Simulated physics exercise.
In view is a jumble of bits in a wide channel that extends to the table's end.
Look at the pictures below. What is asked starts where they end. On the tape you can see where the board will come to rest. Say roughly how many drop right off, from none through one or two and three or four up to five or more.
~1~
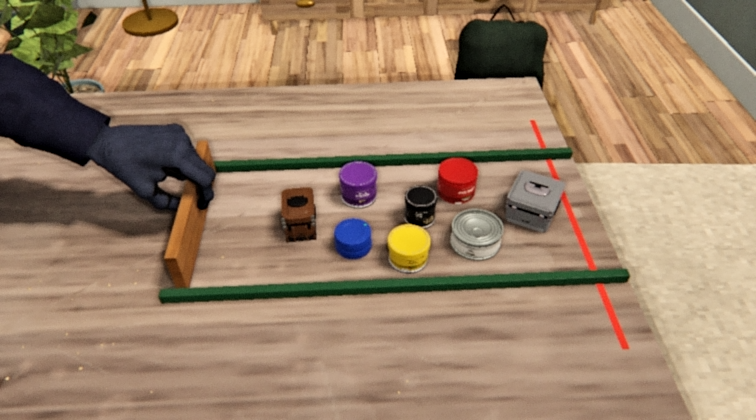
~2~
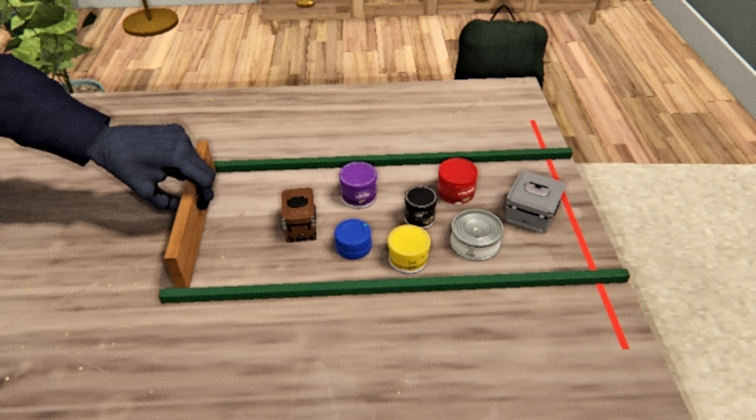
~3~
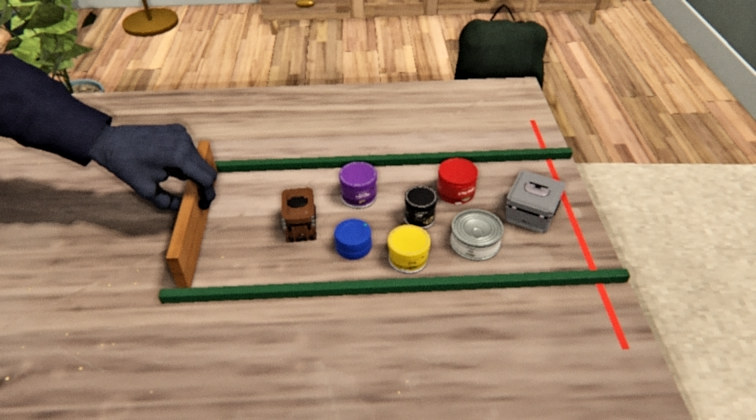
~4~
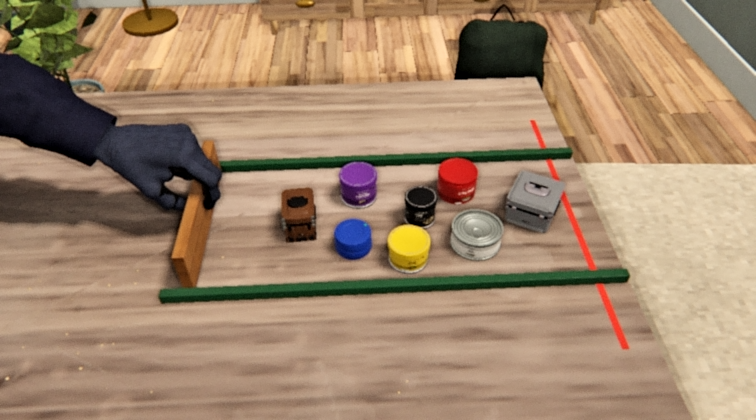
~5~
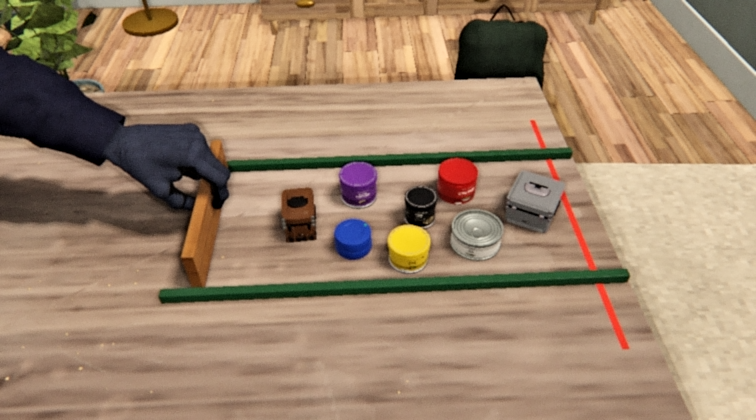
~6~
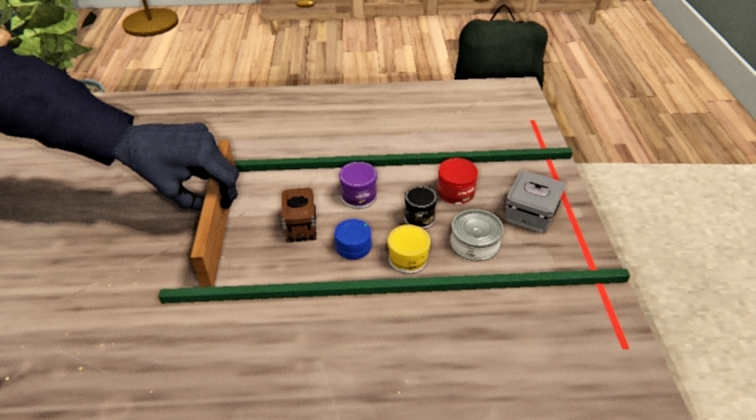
So the count of drops is three to four.
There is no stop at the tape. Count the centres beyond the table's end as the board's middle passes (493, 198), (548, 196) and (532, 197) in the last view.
0; 3; 1.
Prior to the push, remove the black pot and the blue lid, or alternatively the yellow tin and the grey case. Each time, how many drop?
In order, the numbers are 3 and 3.
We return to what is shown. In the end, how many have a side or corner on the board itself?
Result: 4 in all.
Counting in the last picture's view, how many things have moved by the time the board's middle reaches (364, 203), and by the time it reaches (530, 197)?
At the first spot 4, then 8.
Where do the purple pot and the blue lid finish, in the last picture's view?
Near (576, 167) and (597, 224).
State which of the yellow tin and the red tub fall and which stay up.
The yellow tin stays put, and the red tub is gone.
A little later, none off yet; grey case at rest near (534, 202); white pot at rest near (476, 235); red tub at rest near (457, 181).
When it is over, the number that fall off is three or four; down, black pot, red tub, white pot and grey case.
